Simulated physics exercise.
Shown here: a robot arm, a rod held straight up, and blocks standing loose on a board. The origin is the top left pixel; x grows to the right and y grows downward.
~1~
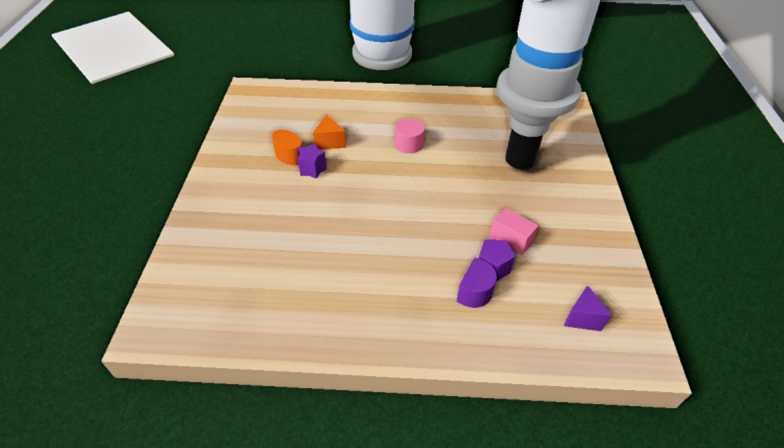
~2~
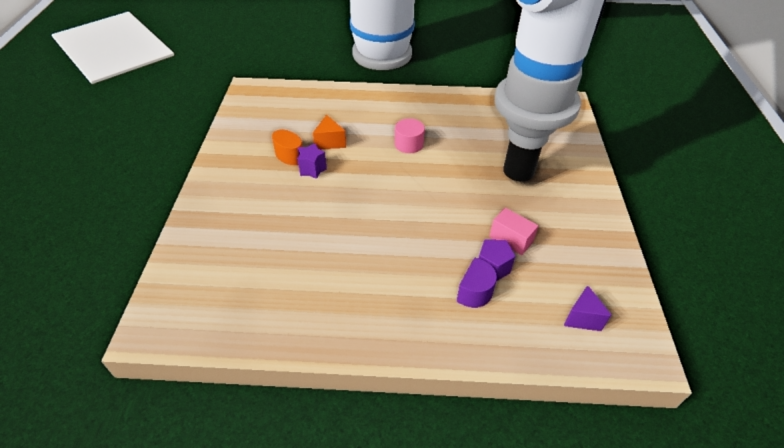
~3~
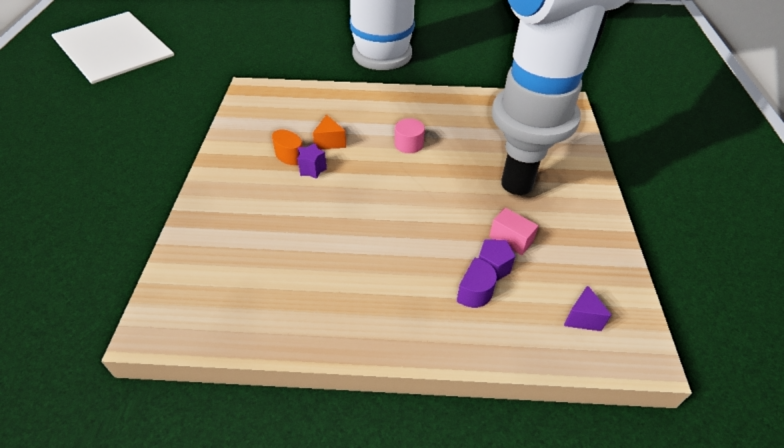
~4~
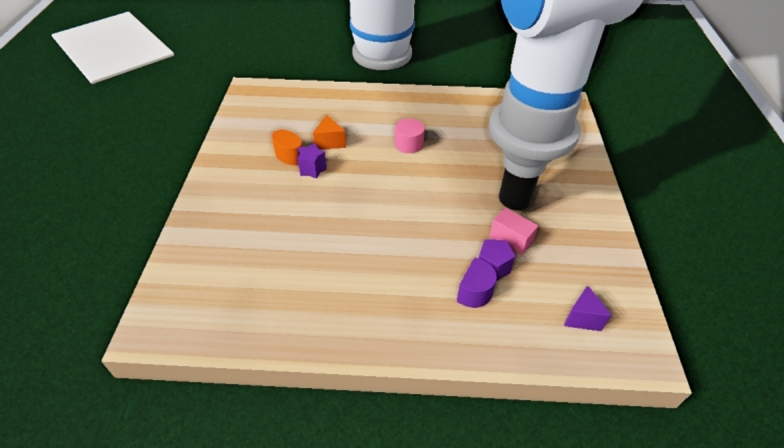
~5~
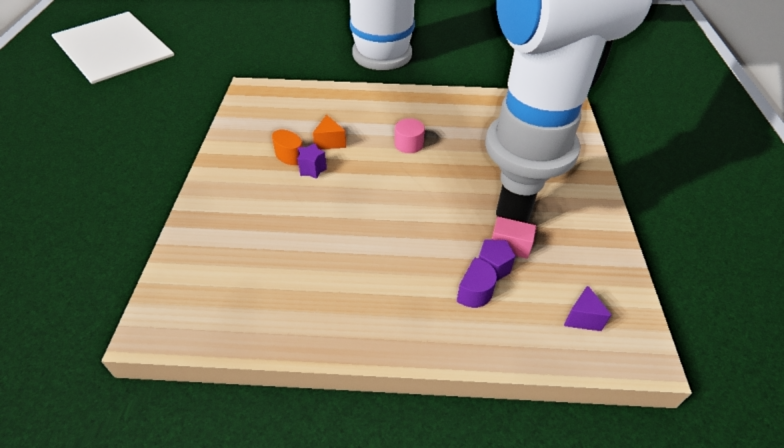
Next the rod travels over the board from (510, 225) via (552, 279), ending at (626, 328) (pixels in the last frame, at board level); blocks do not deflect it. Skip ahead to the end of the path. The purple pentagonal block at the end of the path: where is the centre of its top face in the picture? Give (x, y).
At the end it should sit near (495, 269).
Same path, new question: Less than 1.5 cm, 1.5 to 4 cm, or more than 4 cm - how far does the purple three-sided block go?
It goes a little way, 1.5 to 4 cm.
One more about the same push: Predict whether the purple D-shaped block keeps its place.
It ends up somewhere else.
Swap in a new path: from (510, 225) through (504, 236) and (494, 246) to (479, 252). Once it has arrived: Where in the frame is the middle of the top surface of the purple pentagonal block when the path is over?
In the picture, that point is around (487, 282).
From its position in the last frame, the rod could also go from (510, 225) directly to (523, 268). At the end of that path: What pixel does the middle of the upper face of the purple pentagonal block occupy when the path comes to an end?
I predict (491, 284).
The first path, step by step. One third of the way, rod at (537, 252); purple D-shaped block at (465, 286); purple pentagonal block at (494, 268), turned 50° clockwise; pink oblong block at (528, 267), turned 35° clockwise.
Two thirds of the way, rod at (579, 287); purple D-shaped block at (465, 286); purple pentagonal block at (495, 269), turned 60° clockwise; pink oblong block at (530, 272), turned 45° clockwise; purple three-sided block at (594, 308), turned 20° clockwise.
At the end, rod at (632, 319); purple D-shaped block at (465, 286); purple pentagonal block at (495, 269), turned 60° clockwise; pink oblong block at (530, 272), turned 45° clockwise; purple three-sided block at (608, 325), turned 90° clockwise.
